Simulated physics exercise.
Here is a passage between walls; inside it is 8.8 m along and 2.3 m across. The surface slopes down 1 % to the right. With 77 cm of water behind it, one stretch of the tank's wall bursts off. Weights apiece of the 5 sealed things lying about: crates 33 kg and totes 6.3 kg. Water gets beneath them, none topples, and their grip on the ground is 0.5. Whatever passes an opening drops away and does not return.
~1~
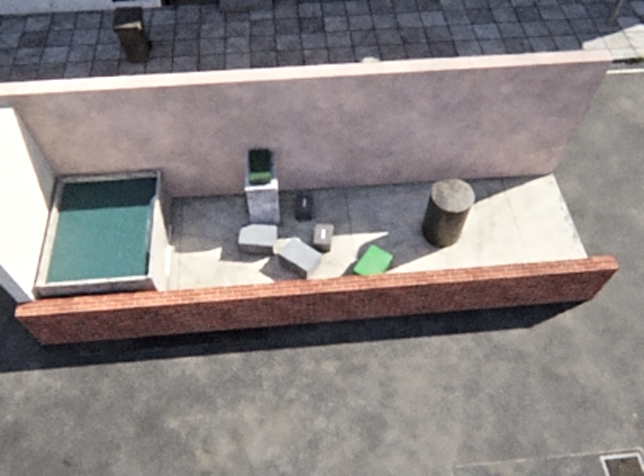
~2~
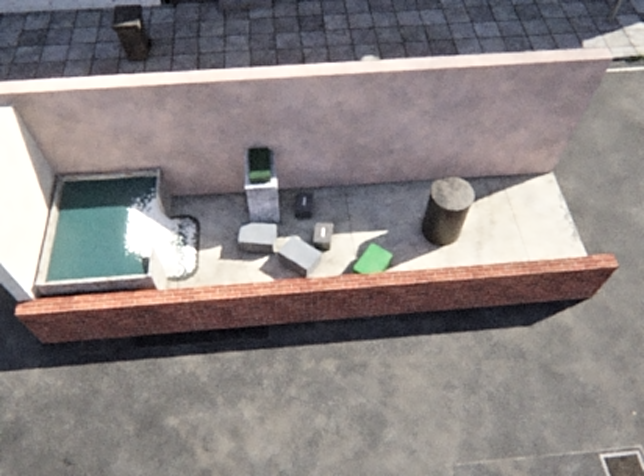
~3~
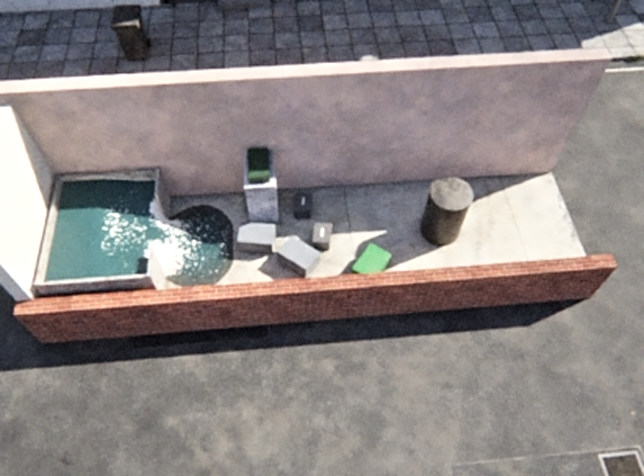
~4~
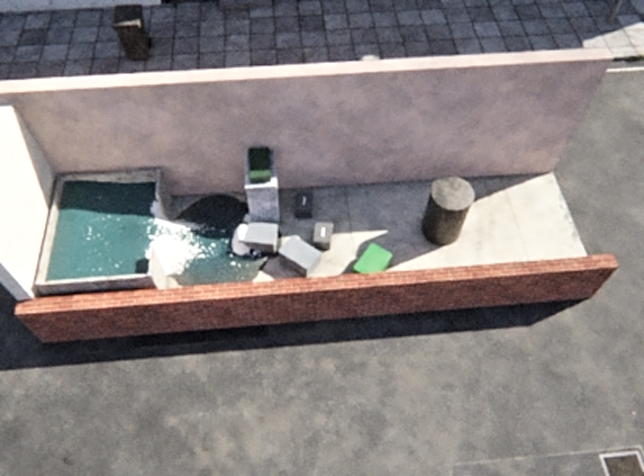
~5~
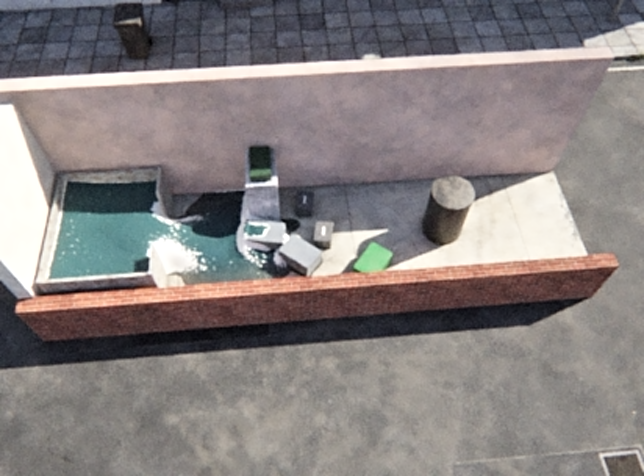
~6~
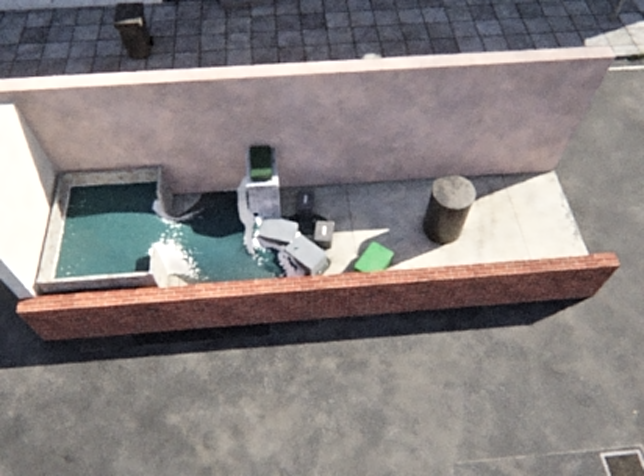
A walled passage held a tank of green water at its left end until part of the tank's side burst, and water spread right across the floor, shifting a couple of the pale crates.
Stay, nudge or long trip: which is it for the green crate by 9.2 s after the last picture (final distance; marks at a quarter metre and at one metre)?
Green crate gets carried off.
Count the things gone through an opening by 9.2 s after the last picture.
1 of them.
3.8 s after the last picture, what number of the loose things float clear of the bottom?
I count 2.
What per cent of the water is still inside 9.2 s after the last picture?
About 52 per cent.
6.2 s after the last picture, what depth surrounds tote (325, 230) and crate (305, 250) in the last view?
Roughly 13 and 10 cm.
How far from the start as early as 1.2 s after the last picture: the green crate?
Roughly 100 cm by then.
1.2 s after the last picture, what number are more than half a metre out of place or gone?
By then 4.
Then, 1.2 s after the last picture the green crate is near (432, 246), 1.0 m from its start, aground; 0 of 5 are out; 2 afloat.
Then, 3.8 s after the last picture the green crate has gone out; 1 of 5 are out; 2 afloat.
Then, 6.2 s after the last picture the green crate has gone out; 1 of 5 are out; 2 afloat.
Then, 9.2 s after the last picture the green crate has gone out; 1 of 5 are out; 2 afloat.
